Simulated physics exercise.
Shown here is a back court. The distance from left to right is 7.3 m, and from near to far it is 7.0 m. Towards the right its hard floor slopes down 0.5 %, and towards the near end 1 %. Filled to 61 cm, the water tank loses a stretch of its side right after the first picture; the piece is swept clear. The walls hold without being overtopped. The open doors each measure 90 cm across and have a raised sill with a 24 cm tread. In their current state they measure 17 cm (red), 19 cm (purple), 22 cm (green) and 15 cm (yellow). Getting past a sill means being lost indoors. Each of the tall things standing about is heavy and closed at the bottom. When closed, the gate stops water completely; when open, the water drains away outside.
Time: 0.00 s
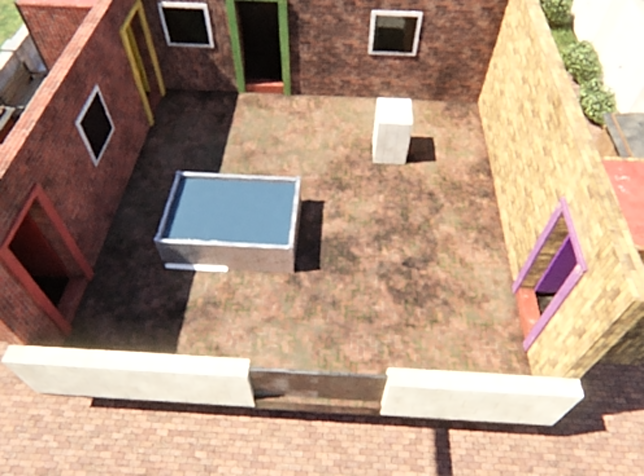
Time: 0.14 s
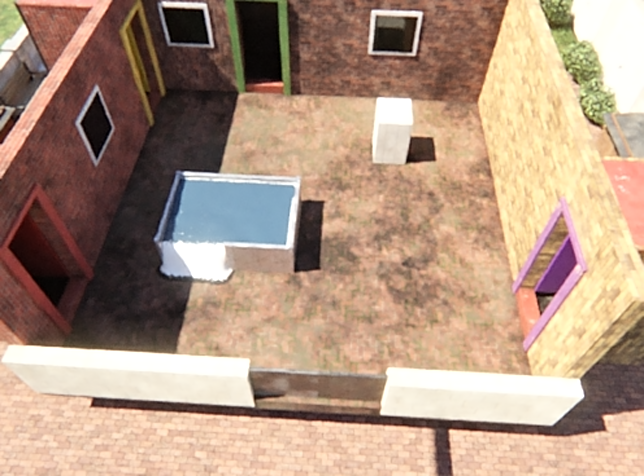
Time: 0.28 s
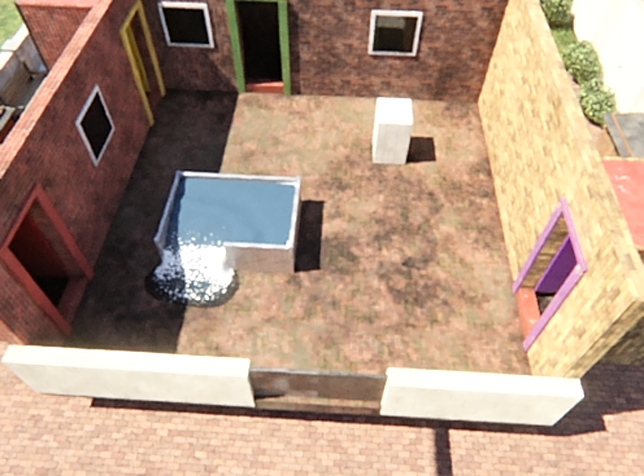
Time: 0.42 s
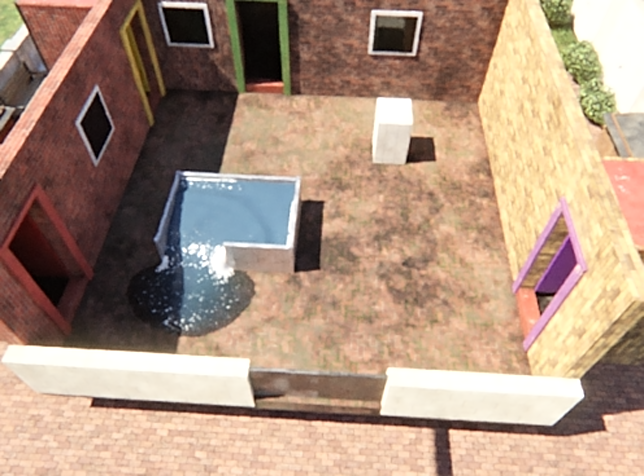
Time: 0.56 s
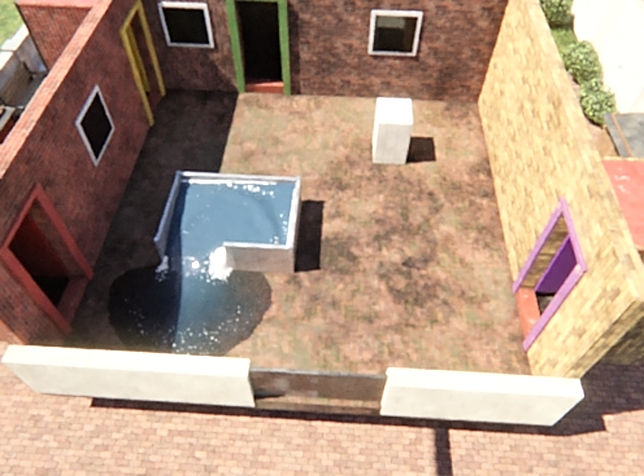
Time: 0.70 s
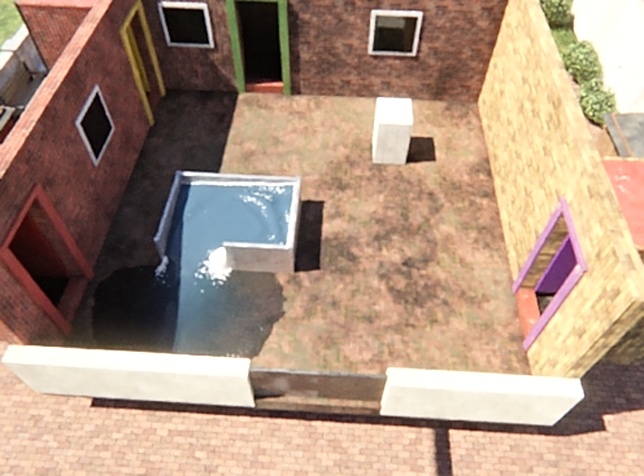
Water pouring through a gap in a raised tank's near side and spreading in a dark pool across a walled brick courtyard.
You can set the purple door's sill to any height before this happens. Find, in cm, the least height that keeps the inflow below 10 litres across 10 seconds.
The least height is about 9.5 cm.
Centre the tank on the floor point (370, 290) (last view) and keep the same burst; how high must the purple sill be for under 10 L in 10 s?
About 14.5 centimetres.
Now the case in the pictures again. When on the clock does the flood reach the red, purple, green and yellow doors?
The red door at 0.9 s, the purple door at 3.4 s, the green door at 5.5 s, the yellow door at 4.5 s.
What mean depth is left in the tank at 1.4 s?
It averages close to 39 centimetres.
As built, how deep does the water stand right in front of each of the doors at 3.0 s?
Door by door in centimetres - red 18, purple 0, green 0, yellow 0.
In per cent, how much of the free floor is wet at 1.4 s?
About 15 per cent.
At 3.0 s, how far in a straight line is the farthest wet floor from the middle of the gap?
Front distance: Approx. 5.8 m.
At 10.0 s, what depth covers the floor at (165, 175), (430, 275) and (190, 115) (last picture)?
Some 3, 6 and 5 cm.
After 1.4 s water covers 15 % of the floor, deepest (46 cm) near (53, 371); it has not reached the purple door.
After 3.0 s water covers 30 % of the floor, deepest (26 cm) near (65, 372); it has not reached the purple door.
After 10.0 s water covers 90 % of the floor, deepest (10 cm) near (532, 401); 8 cm at the purple door, 0 litres in over its 19 cm sill.
At the purple door as built, the water arrived by 3.5 s and peaked near 13 cm at 5.2 s.
Run again over the same 10 s with other heights there, 32 litres in over 7.5 cm, 1 litre over 12 cm. The limit of 10 litres is kept from about 9.5 cm up.
